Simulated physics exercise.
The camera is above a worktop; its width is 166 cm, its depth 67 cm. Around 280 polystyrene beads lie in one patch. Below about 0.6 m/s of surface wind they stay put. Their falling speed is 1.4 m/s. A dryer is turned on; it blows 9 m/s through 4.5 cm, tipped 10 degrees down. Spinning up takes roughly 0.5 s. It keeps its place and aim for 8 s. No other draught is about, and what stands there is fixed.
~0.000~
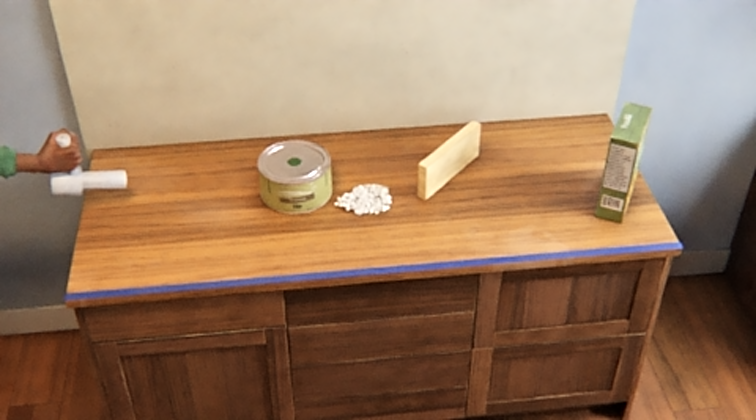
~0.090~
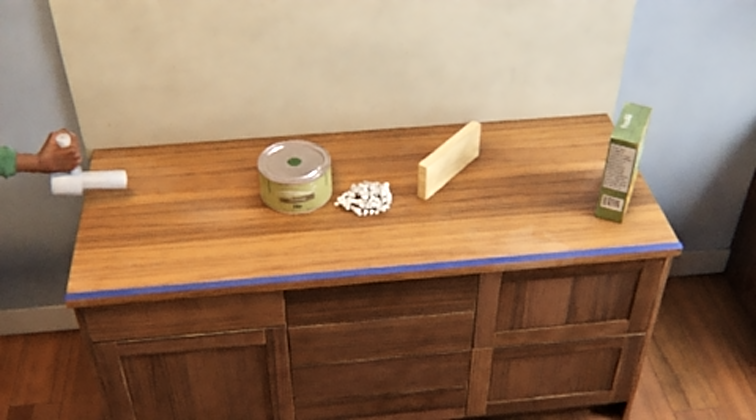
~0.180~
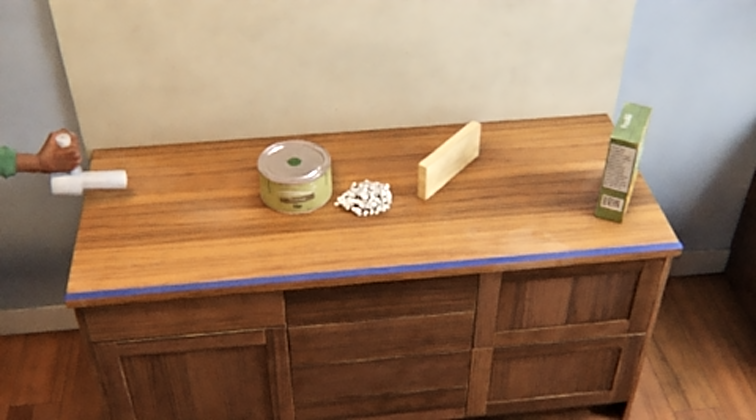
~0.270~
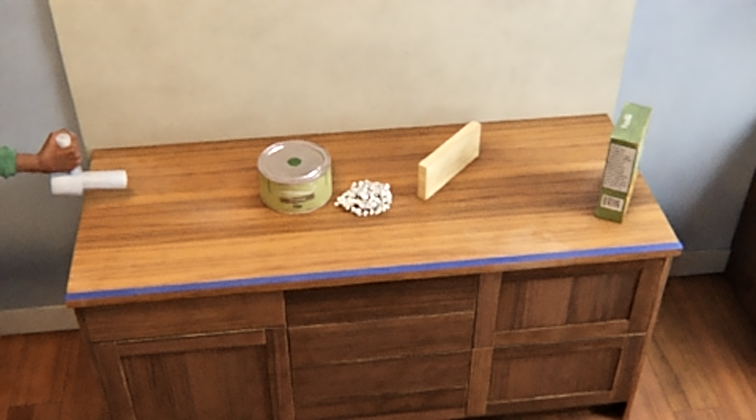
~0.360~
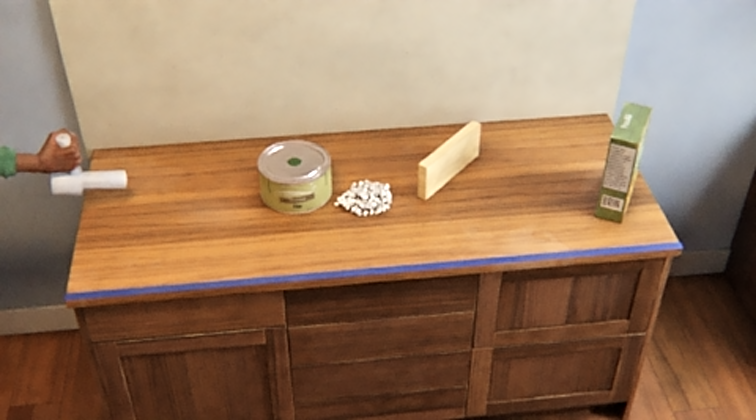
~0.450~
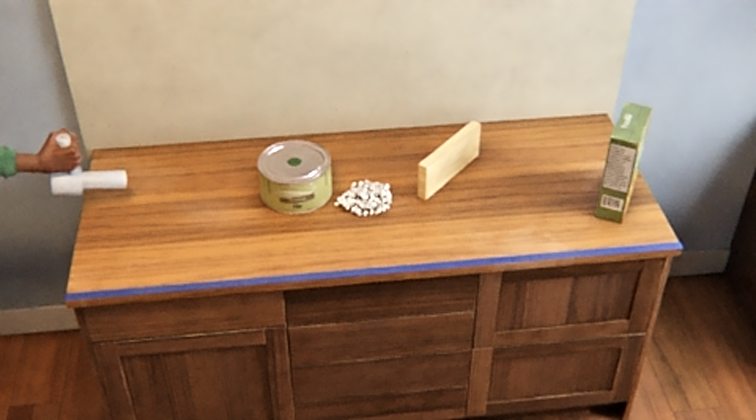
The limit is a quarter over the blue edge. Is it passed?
As for a quarter going over the blue edge: No.
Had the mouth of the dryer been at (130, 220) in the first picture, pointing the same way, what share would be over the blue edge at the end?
It would be near 0 %.
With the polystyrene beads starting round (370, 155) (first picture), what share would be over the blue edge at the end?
It would be near 0 %.
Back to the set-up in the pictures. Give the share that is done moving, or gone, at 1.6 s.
Some 100 per cent.
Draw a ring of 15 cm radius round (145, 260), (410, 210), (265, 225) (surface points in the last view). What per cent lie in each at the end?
In turn about 0 %, 60 %, 0 %.
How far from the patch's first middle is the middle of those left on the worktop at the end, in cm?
Roughly 0 cm.
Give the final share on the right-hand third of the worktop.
Near 0 %.
After 1.6 s the count stands so, 0 % are over the blue edge; the middle of those still in play is near (366, 199).
After 2.6 s the count stands so, 0 % are over the blue edge; the middle of those still in play is near (366, 199).
After 4.4 s the count stands so, 0 % are over the blue edge; the middle of those still in play is near (366, 199).
After 8.0 s, at the end, 0 % are over the blue edge; the middle of those still in play is near (366, 199).
